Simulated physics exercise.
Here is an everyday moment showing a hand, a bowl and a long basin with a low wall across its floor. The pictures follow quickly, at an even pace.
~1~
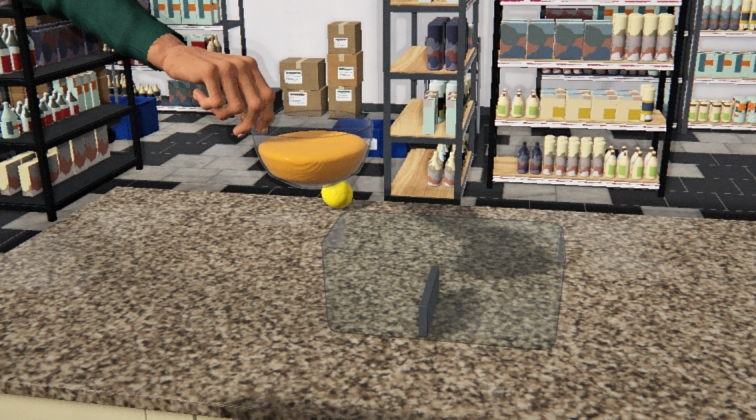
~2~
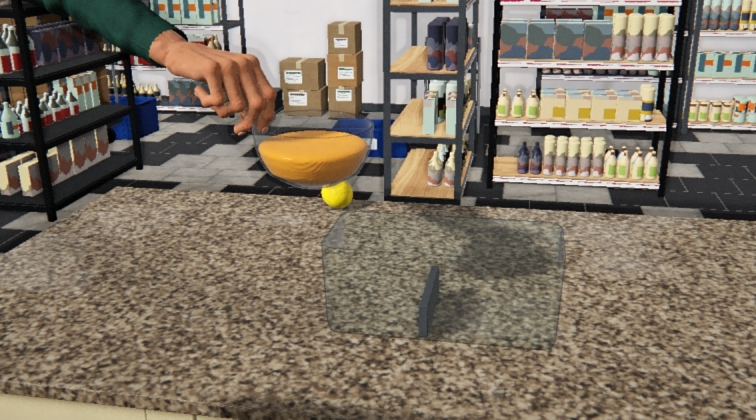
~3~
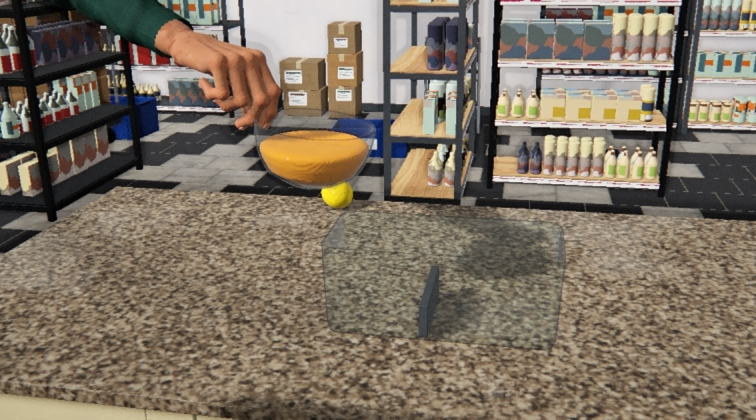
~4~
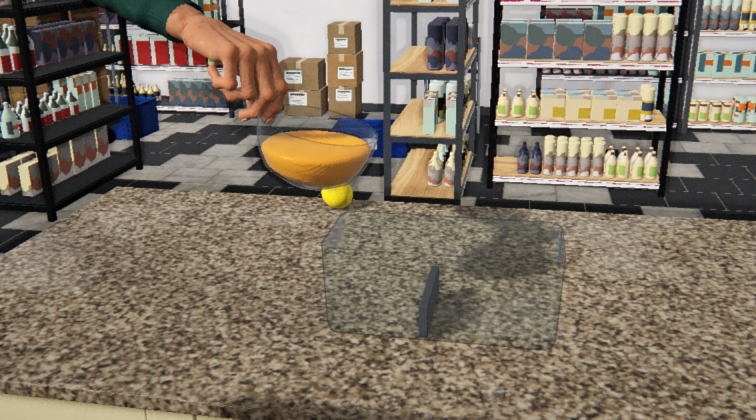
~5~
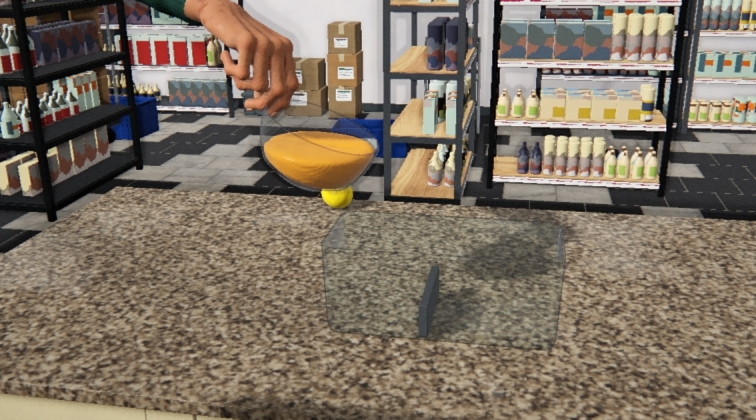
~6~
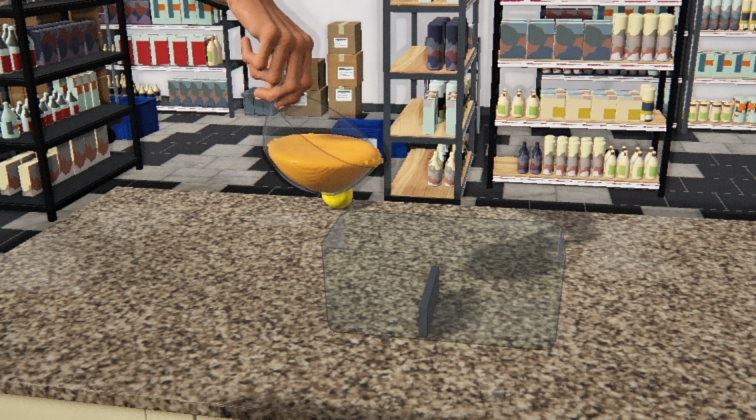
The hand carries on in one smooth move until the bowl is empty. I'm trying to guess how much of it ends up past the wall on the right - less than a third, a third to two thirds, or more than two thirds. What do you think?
Below a third.
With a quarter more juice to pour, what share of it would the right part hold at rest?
About 15 in a hundred.
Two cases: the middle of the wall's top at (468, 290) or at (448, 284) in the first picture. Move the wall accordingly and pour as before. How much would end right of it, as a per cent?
It would come to roughly 10 per cent the first time and roughly 10 per cent the second.
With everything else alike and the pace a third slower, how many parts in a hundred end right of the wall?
Around 10 percent.
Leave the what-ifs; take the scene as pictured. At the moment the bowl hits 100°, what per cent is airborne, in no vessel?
I'd say some 20 per cent of it.
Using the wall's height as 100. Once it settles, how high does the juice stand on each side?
Left side: Approx. 70 %; right side: Approx. 0 %.
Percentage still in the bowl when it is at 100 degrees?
Near 15 per cent.
A moment on, the bowl is tipped right over and 14 per cent is still to pour, 65 is left of the wall and 1 right of it.
Next, the bowl is tipped right over and 0 per cent is still to pour, 92 is left of the wall and 4 right of it.
Then the bowl is tipped right over and 0 per cent is still to pour, 89 is left of the wall and 7 right of it.
Later the bowl is tipped right over and 0 per cent is still to pour, 89 is left of the wall and 7 right of it.
Finally, 89 per cent lies left of the wall, 8 right of it and 4 outside.
